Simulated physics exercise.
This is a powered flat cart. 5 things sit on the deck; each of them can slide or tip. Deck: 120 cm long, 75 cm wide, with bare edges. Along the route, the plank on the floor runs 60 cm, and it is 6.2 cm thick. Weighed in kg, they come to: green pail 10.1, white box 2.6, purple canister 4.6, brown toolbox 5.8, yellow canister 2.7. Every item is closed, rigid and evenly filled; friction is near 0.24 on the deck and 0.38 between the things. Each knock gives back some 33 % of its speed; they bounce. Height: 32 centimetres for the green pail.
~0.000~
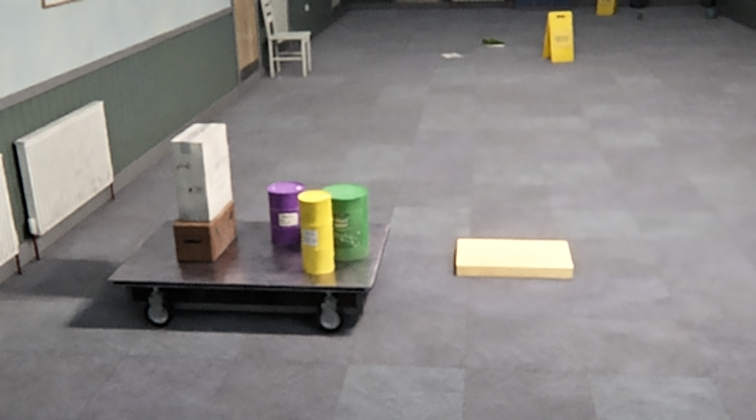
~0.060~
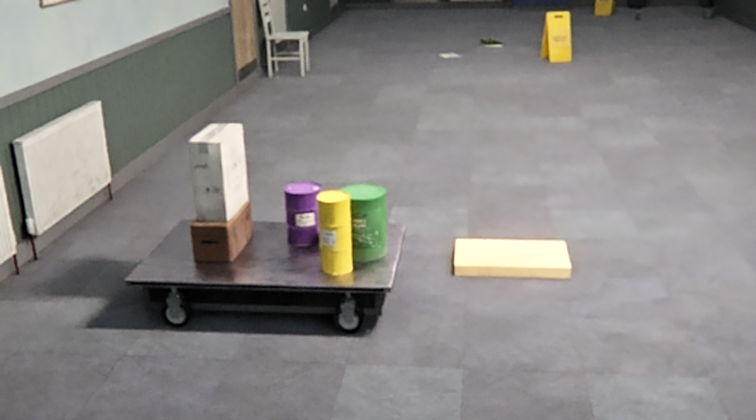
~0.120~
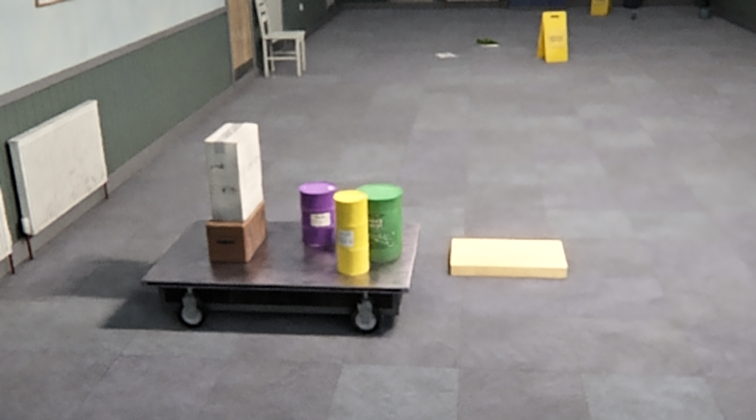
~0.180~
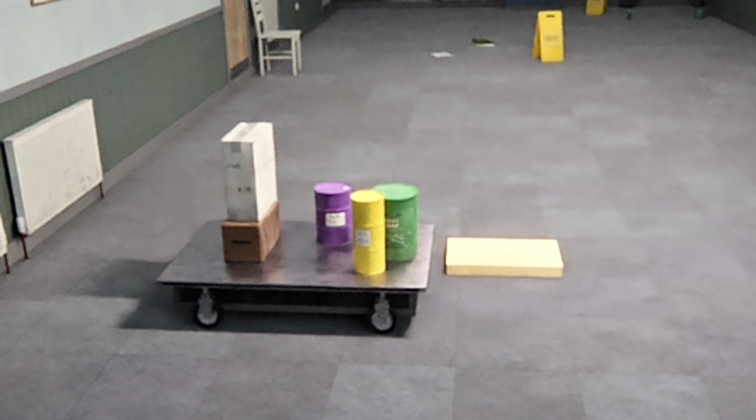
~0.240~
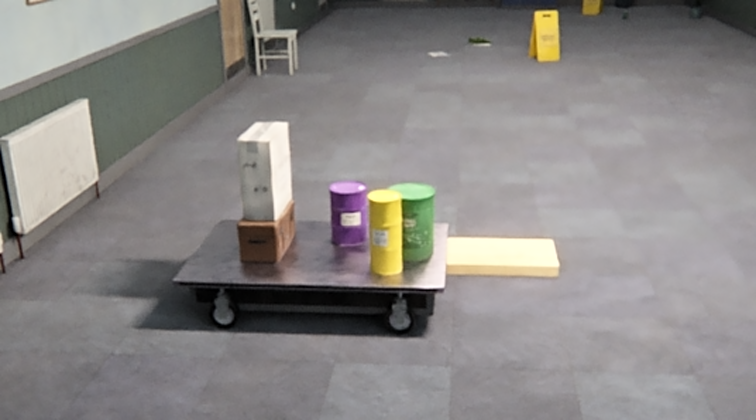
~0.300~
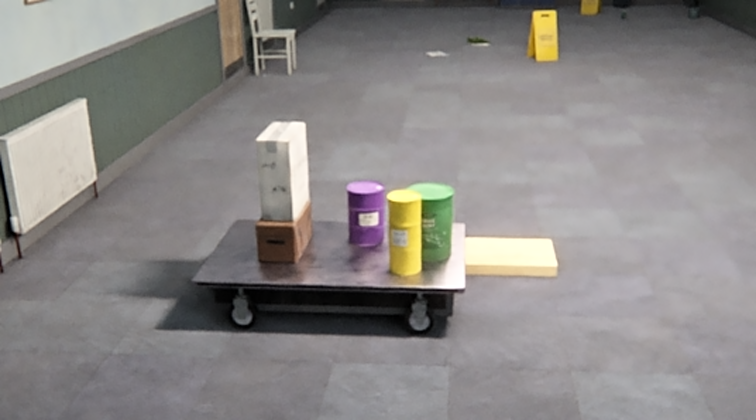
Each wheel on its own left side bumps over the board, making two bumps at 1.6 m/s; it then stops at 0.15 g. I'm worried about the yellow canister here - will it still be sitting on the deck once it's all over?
No. Lost overboard.
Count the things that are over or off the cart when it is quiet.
My answer is 2.
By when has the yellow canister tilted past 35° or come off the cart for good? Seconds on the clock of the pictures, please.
0.8 s or so.
Around 0.80 s, cart 128 cm along; yellow canister at 42° to upright near (564, 244); green pail at 13° to upright; purple canister shifted 5 cm.
Around 1.20 s, cart 192 cm along; yellow canister now off the cart; purple canister at 56° to upright; white box at 5° to upright.
Around 1.70 s, cart 265 cm along; purple canister on its side; white box shifted 14 cm; brown toolbox shifted 6 cm.
Finally (2.9 s), off the cart, yellow canister; on their side or leaning hard on the deck, purple canister; not toppled but over 10 cm from the start, white box; the other 2 still in place (within 10 cm). Final places as that camera would see them, yellow canister near (745, 384).
